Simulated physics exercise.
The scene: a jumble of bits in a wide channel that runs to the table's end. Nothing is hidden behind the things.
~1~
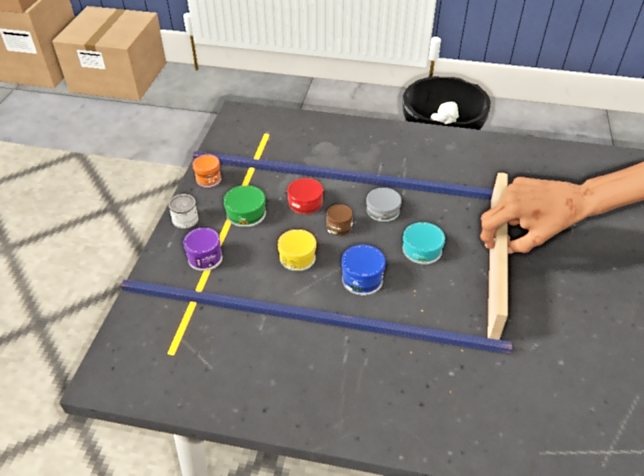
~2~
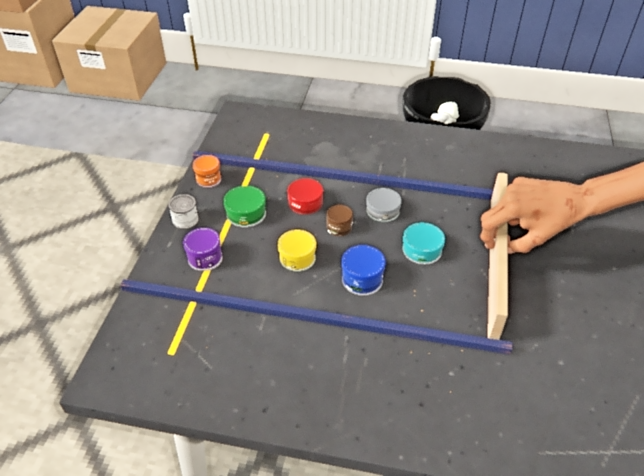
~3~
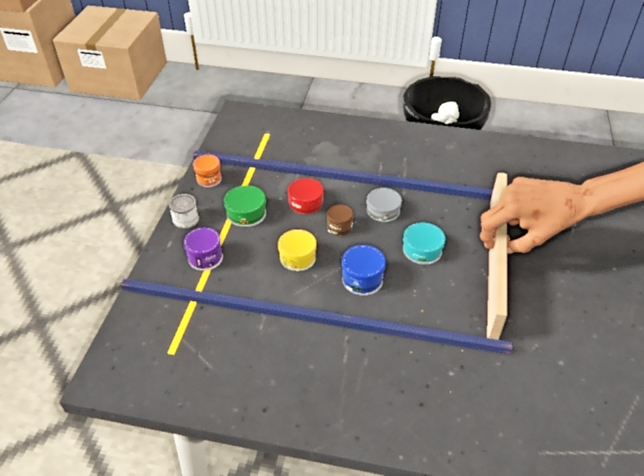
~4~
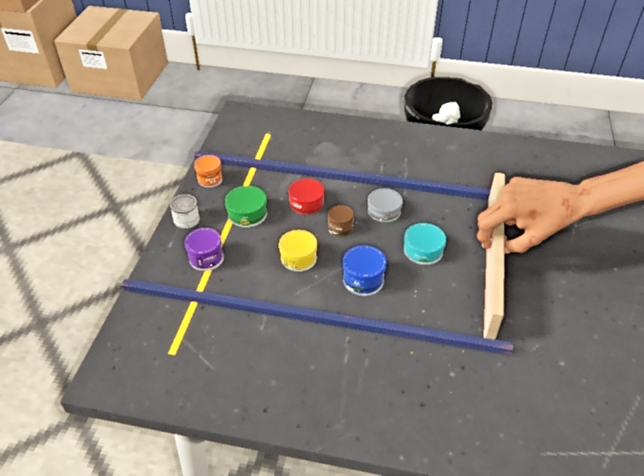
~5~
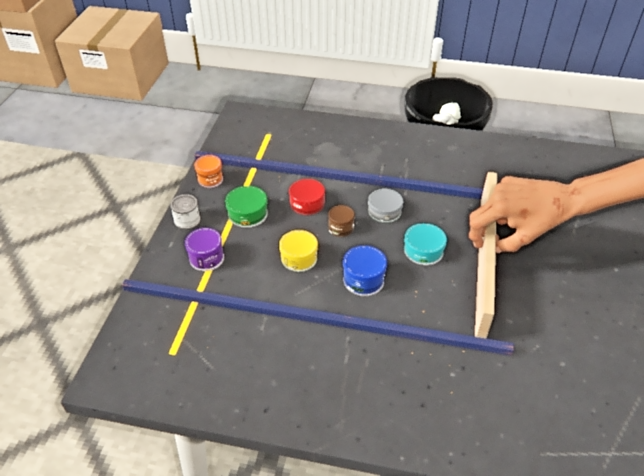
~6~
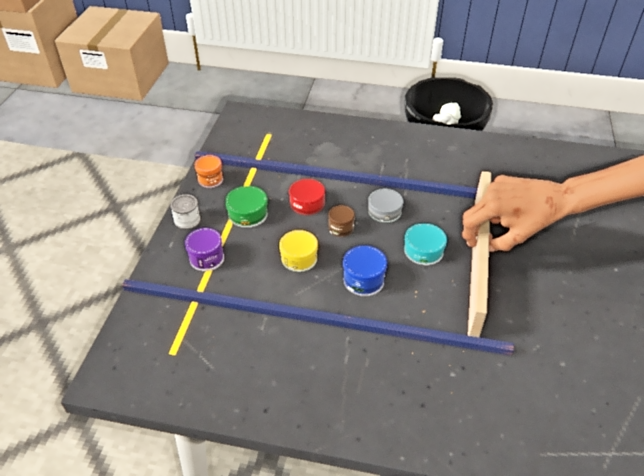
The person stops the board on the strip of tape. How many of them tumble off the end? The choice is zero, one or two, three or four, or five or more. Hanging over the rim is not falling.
Here the number that fall off is one or two.
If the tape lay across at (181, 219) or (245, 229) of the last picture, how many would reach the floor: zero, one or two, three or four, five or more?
Taking them in turn, 5 or more; not one.
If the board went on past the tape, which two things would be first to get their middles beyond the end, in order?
The order is the orange tin, then the white tin.
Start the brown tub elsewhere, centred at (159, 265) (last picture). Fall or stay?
From there it stays on.
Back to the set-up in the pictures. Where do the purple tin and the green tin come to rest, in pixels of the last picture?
The purple tin at (154, 256), the green tin at (196, 191).
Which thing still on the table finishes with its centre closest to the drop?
The white tin.
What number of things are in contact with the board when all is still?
In contact: 4.
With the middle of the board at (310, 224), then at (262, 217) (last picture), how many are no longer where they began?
First 6, then 9.
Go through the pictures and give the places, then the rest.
White tin (184, 212); orange tin (207, 172); purple tin (204, 250); board (498, 251); tape (227, 226), in the first frame.
Orange tin (207, 171); grey tin (384, 205), in the second frame.
Purple tin (204, 249); green tin (246, 206), in the third frame.
White tin (185, 212); brown tub (341, 221), in the fourth frame.
Orange tin (209, 172); yellow tin (299, 251), in the fifth frame.
White tin (186, 212); orange tin (209, 172); purple tin (205, 250); board (481, 249); tape (229, 226), in the sixth frame.
Soon after, none off yet; white tin at rest near (186, 212); orange tin at rest near (209, 172); purple tin at rest near (205, 250).
In the end, the number that fall off is one or two; gone, orange tin.
